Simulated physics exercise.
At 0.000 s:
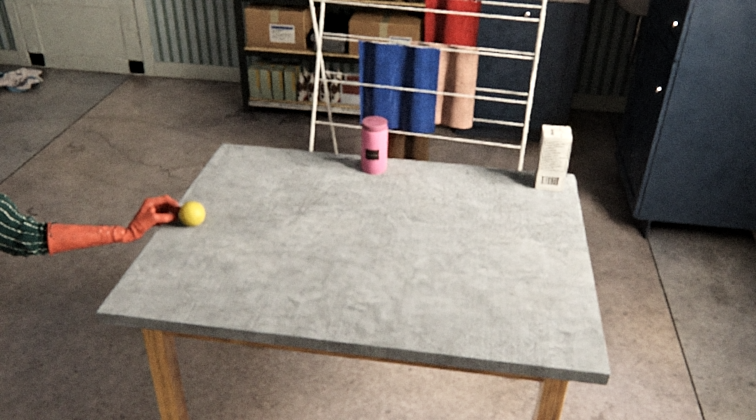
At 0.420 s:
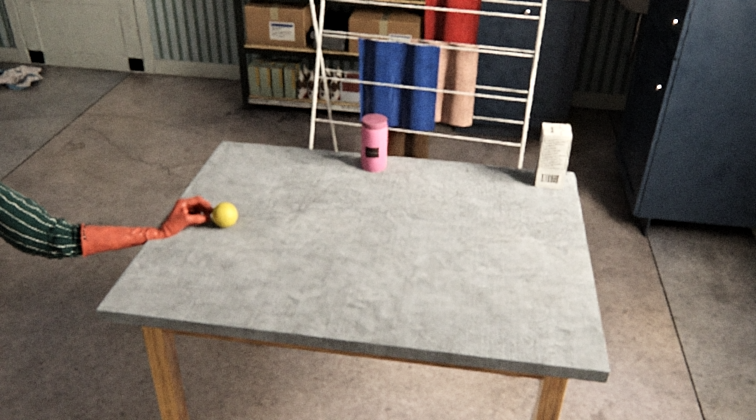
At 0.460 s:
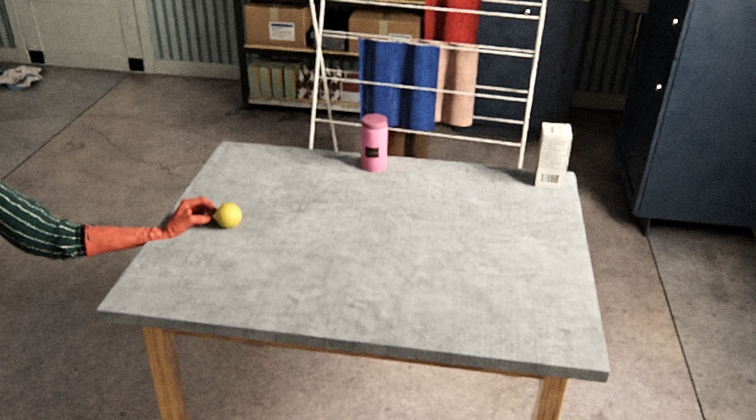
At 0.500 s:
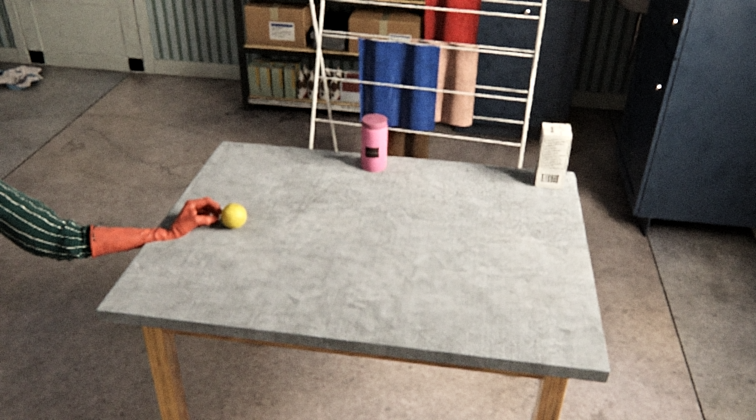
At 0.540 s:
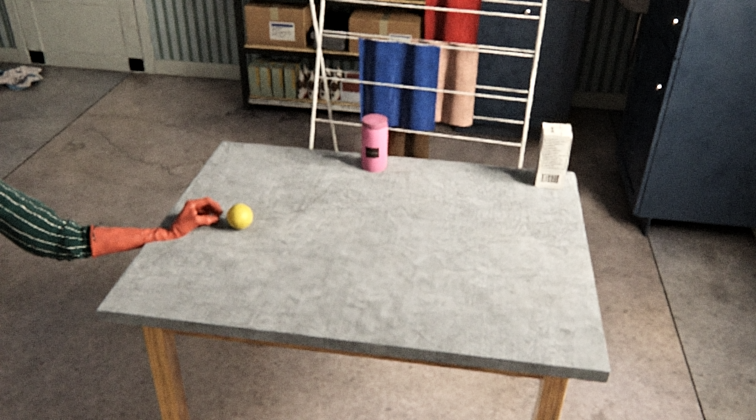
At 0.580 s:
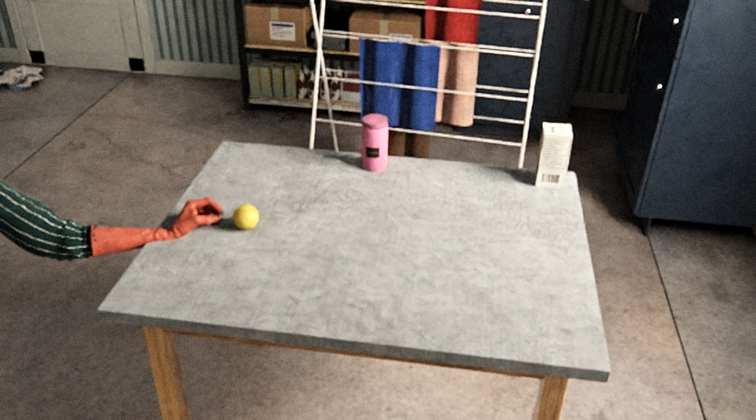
Yellow lemon moving right across a grey table, pushed by a red-gloved hand, then edging slightly away from the fingers.
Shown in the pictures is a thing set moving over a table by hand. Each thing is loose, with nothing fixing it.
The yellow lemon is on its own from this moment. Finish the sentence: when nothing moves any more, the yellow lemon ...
... is still on the table.
By 0.78 s, yellow lemon moved about its own width near (272, 220).
By 1.08 s, yellow lemon moved well along near (305, 223).
By 1.48 s, yellow lemon moved well along near (336, 226).
When it is over (2.4 s), moved from the start, yellow lemon. End places, in pixels of the last picture, yellow lemon near (352, 228).
